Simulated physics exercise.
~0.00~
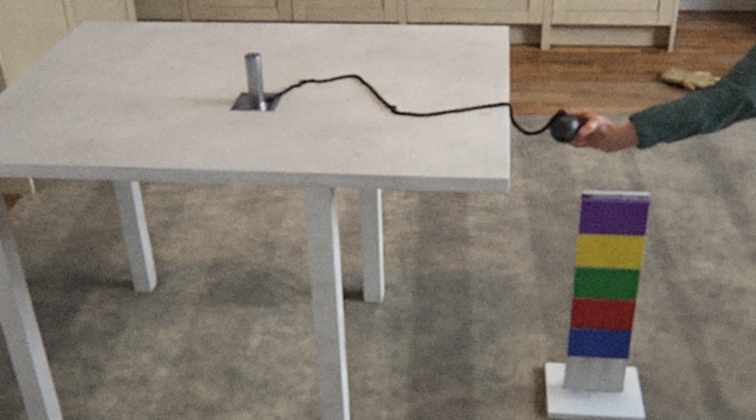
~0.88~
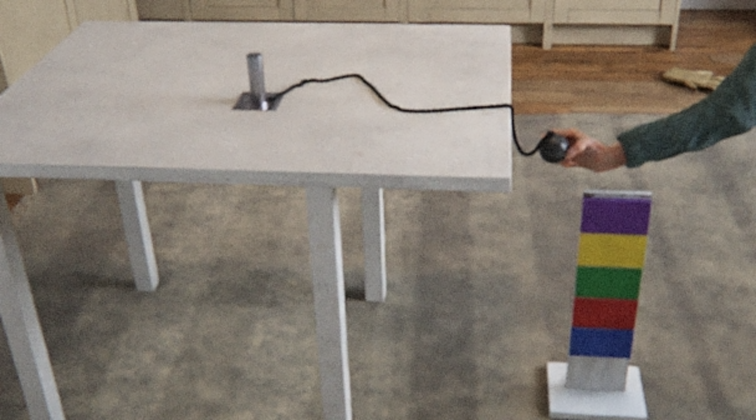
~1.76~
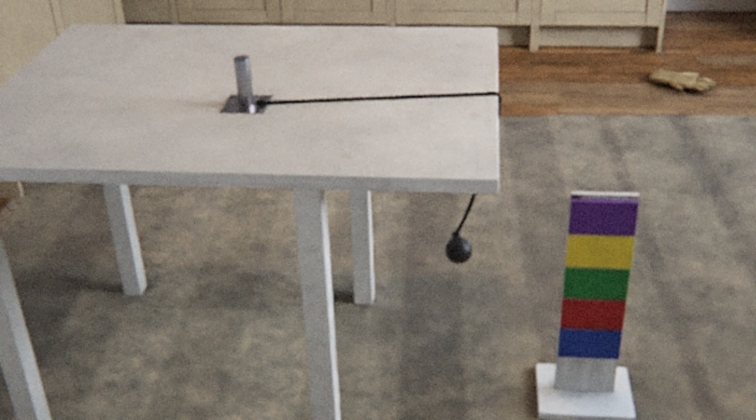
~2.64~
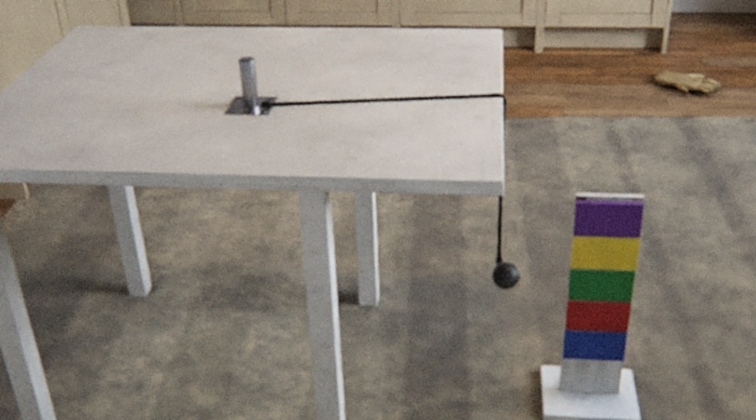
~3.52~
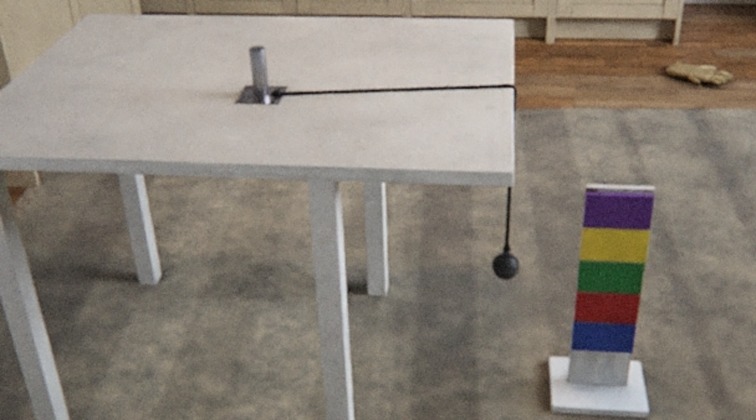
A black ball on a cord drops from a hand, swings, and hangs level with green.
